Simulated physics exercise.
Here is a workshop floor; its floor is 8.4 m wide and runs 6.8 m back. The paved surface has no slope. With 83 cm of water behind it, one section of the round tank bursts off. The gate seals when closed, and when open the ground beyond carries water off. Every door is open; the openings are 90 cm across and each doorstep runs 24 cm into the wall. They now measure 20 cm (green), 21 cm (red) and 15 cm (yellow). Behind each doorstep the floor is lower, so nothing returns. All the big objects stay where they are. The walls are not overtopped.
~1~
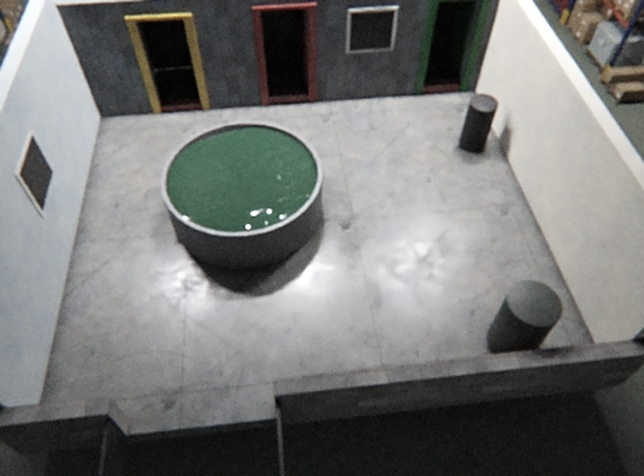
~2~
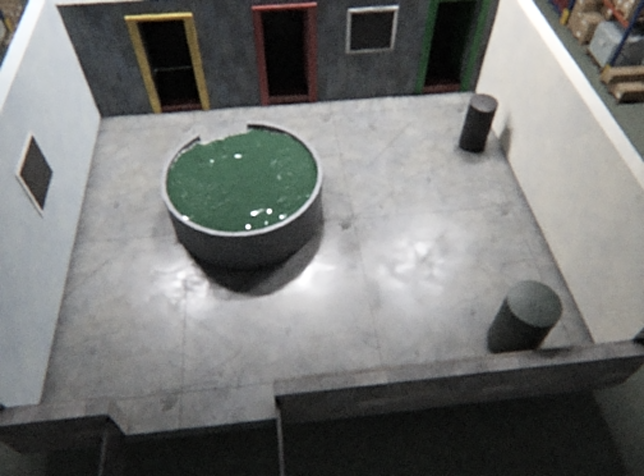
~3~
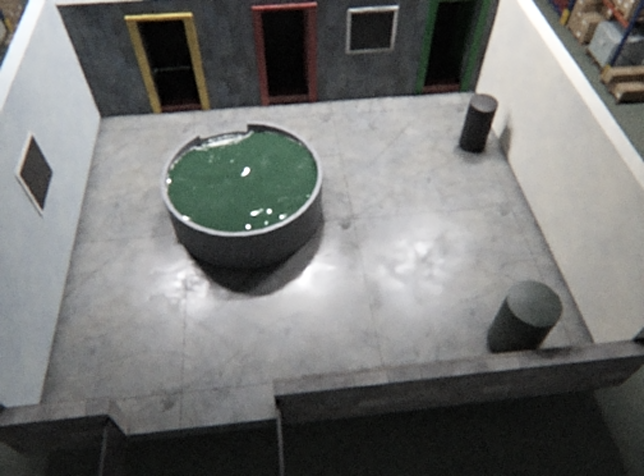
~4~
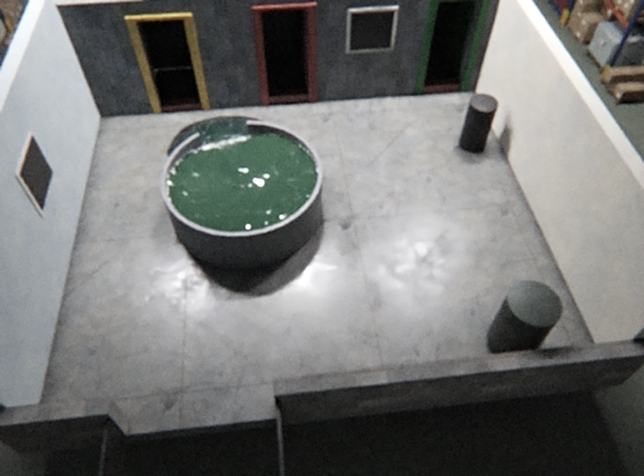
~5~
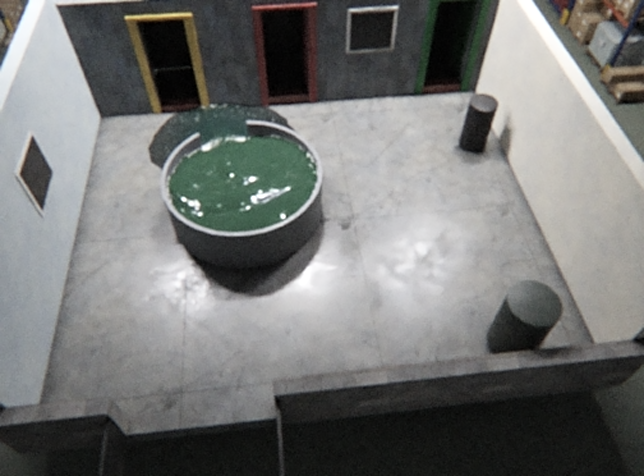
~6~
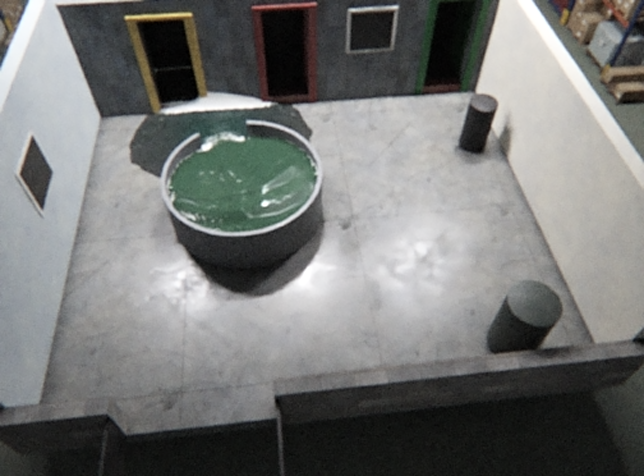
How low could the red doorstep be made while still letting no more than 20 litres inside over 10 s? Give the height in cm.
Close to 16 cm is just enough.
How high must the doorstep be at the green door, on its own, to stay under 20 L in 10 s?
Roughly 9.5 cm at green.
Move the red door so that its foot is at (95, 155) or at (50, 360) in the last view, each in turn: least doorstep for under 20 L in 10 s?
About 21 and 9.0 cm.
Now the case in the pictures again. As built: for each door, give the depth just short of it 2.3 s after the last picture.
Depths in cm: Green 4, red 17, yellow 28.
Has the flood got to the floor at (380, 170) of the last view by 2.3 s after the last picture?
It is wet.
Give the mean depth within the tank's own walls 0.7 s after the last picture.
Roughly 63 cm on average.
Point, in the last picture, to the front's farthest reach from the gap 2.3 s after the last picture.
At about (473, 94).
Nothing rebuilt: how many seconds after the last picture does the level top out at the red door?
Around 1.0 s.
Then, 0.7 s after the last picture water covers 15 % of the floor, deepest (48 cm) near (226, 111); 22 cm at the red door, 0 litres in over its 21 cm doorstep.
Then, 2.3 s after the last picture water covers 40 % of the floor, deepest (41 cm) near (101, 120); 17 cm at the red door, 5 litres in over its 21 cm doorstep.
Then, 9.3 s after the last picture water covers 90 % of the floor, deepest (15 cm) near (107, 130); 7 cm at the red door, 6 litres in over its 21 cm doorstep.
At the red door as built, the water peaked near 22 cm, 0.9 s after the last picture.
Run again over the same 10 s with other heights there, 33 litres in over 14 cm, 11 litres over 18.5 cm. The limit of 20 litres is kept from about 16 cm up.
